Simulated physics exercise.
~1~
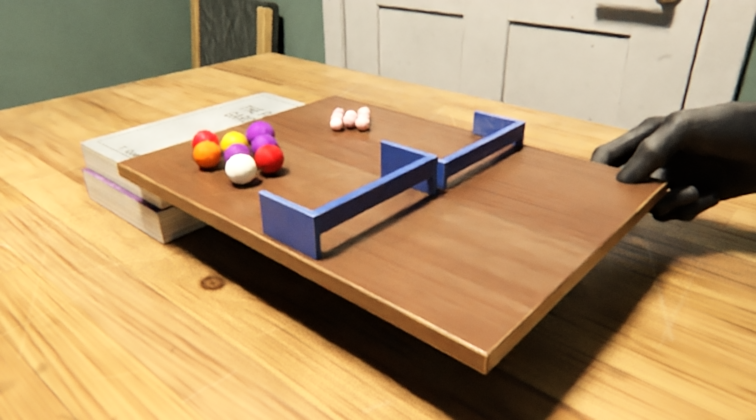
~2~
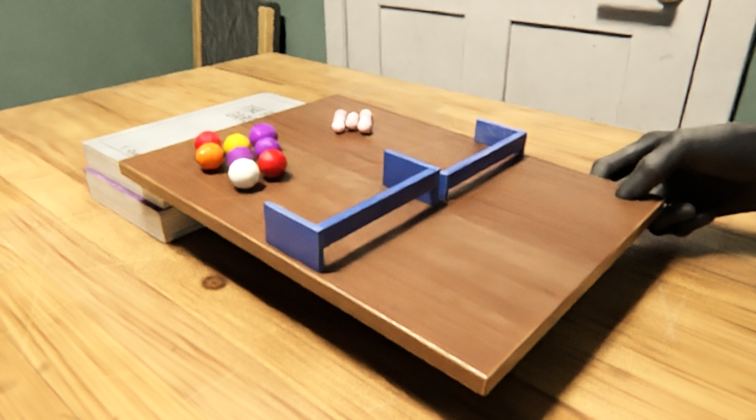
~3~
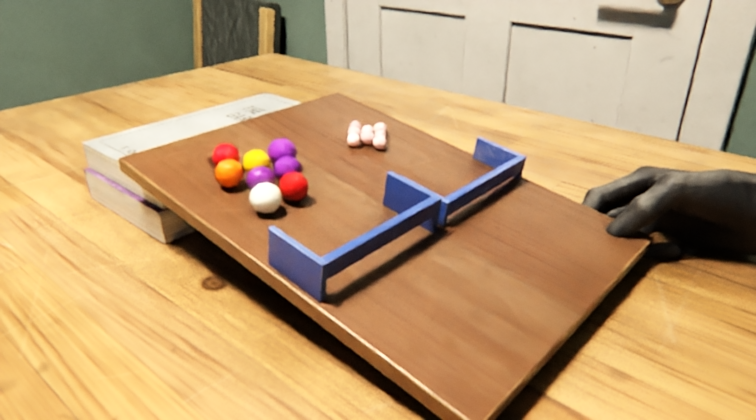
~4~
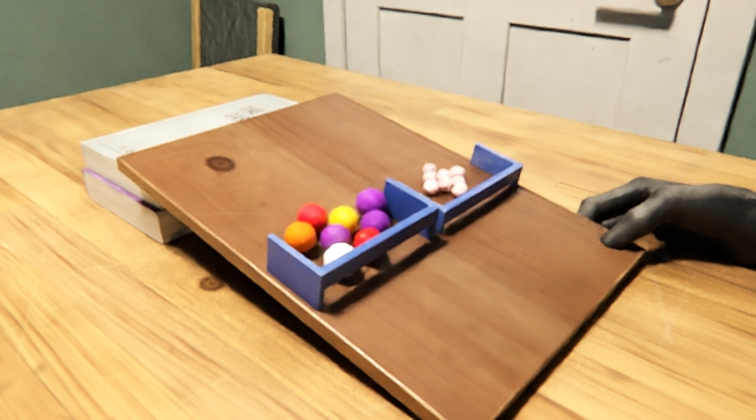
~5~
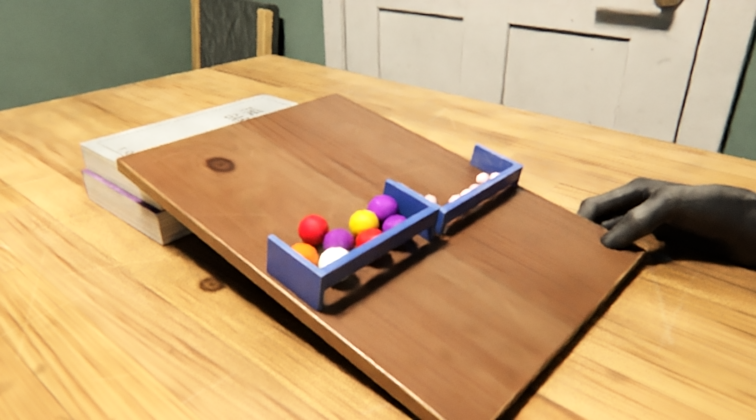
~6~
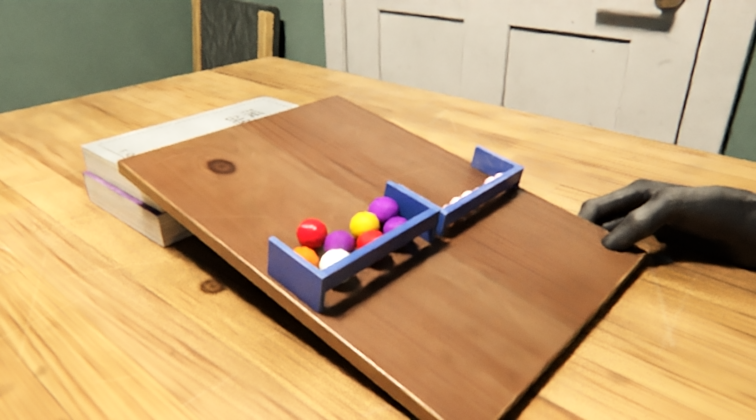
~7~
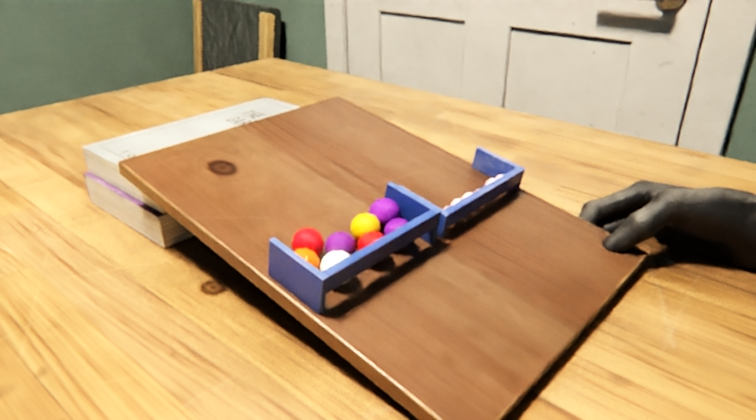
Gloved hand lowering one end of a wooden board, coloured balls and small pale pieces sliding down and gathering behind blue bars.
